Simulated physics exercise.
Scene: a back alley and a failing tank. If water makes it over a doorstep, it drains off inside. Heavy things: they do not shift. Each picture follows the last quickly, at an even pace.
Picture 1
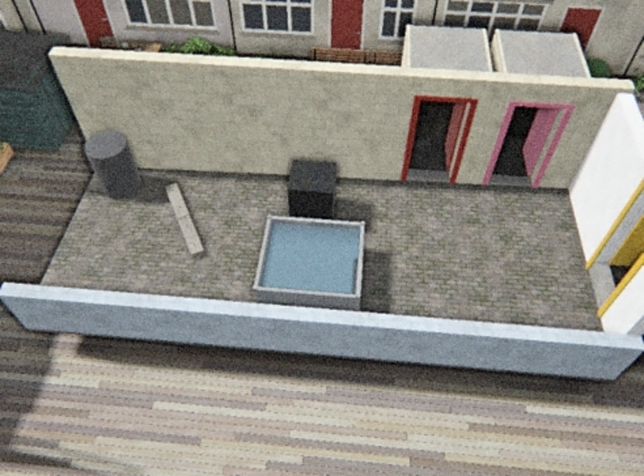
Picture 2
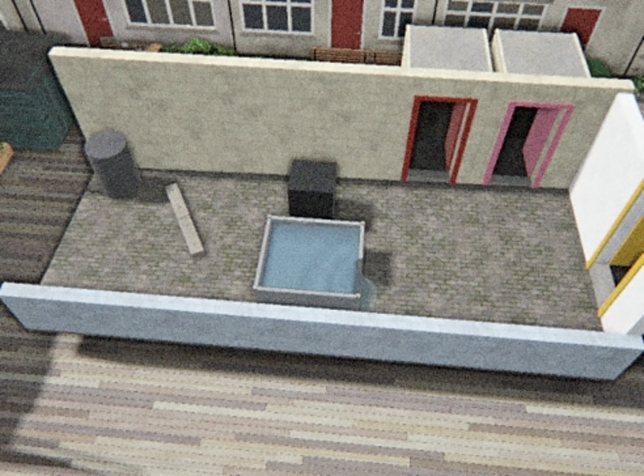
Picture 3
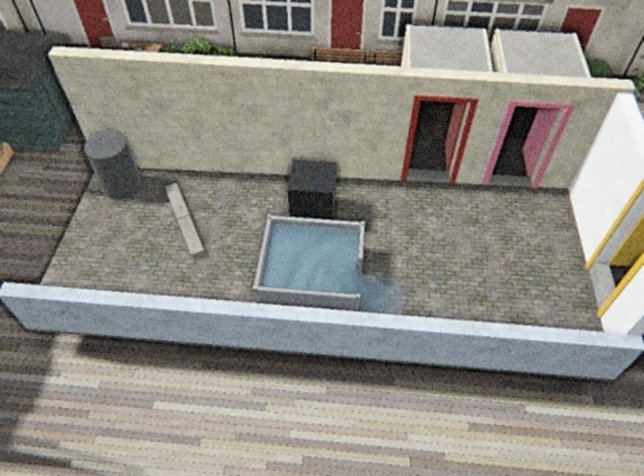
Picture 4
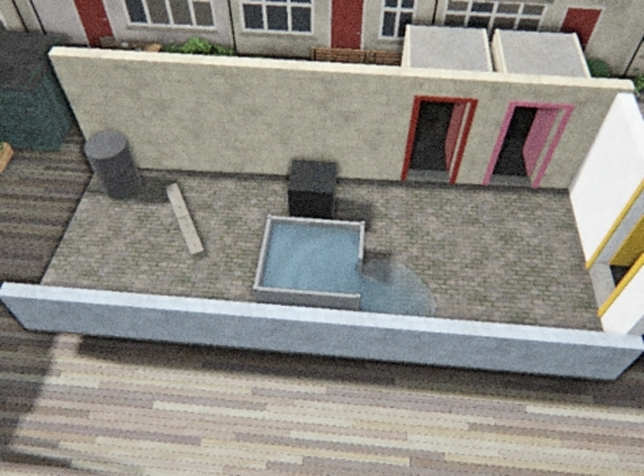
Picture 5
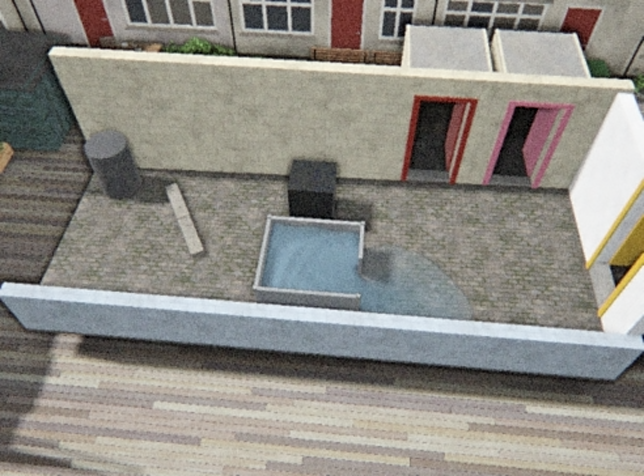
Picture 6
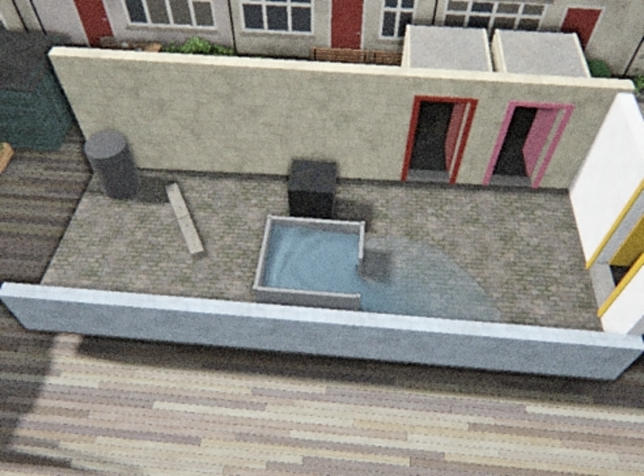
Water in a square, low-walled tank sits still, then pours out through a gap at its right side and spreads rightward in a widening, shallow pool across the grey paving, while the dark box, cylinder and plank stay put.
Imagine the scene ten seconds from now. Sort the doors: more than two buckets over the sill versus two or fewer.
Sorted by door: Red door - two or fewer; pink door - more than two; yellow door - two or fewer.
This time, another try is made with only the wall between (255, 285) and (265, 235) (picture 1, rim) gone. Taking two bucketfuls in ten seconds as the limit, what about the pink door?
Result - pink undershoots.
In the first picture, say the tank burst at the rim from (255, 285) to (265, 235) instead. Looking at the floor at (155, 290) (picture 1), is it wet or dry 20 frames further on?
There: Wet.
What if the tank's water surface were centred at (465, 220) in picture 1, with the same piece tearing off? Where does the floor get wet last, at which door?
I'd pick the red-painted one.
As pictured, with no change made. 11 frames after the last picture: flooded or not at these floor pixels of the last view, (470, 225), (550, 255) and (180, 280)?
First spot submerged, second spot submerged, third spot spared.
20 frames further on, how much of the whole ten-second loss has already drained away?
Log: Around 5 %, estimated.
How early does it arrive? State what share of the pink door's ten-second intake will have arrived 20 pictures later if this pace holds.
It should be near 5 percent of the ten-second total.
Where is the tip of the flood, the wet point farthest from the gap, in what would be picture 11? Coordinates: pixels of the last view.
Around (602, 350).
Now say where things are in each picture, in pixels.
In the first picture, still water in the tank at (312, 257).
In the second picture, the front is at a hidden place, out from the gap at (356, 292).
In the third picture, the front is at (401, 297), out from the gap at (356, 294).
In the fourth picture, the front is at (432, 308), out from the gap at (356, 294).
In the fifth picture, the front is at (467, 316), out from the gap at (356, 294).
In the sixth picture, water pours out at (356, 294) and has run to a hidden place.
A moment on, water covers 25 % of the floor; the red door not reached, the pink door not reached, the yellow door not reached.
Next, water covers 35 % of the floor; the red door not reached, the pink door not reached, the yellow door wet at the sill, nothing in.
Then, water covers 40 % of the floor; the red door wet at the sill, nothing in, the pink door under two buckets in, the yellow door wet at the sill, nothing in.
Later, water covers 55 % of the floor; the red door wet at the sill, nothing in, the pink door far over two buckets in, the yellow door wet at the sill, nothing in.
In the end, water covers 65 % of the floor; the red door wet at the sill, nothing in, the pink door far over two buckets in, the yellow door wet at the sill, nothing in.
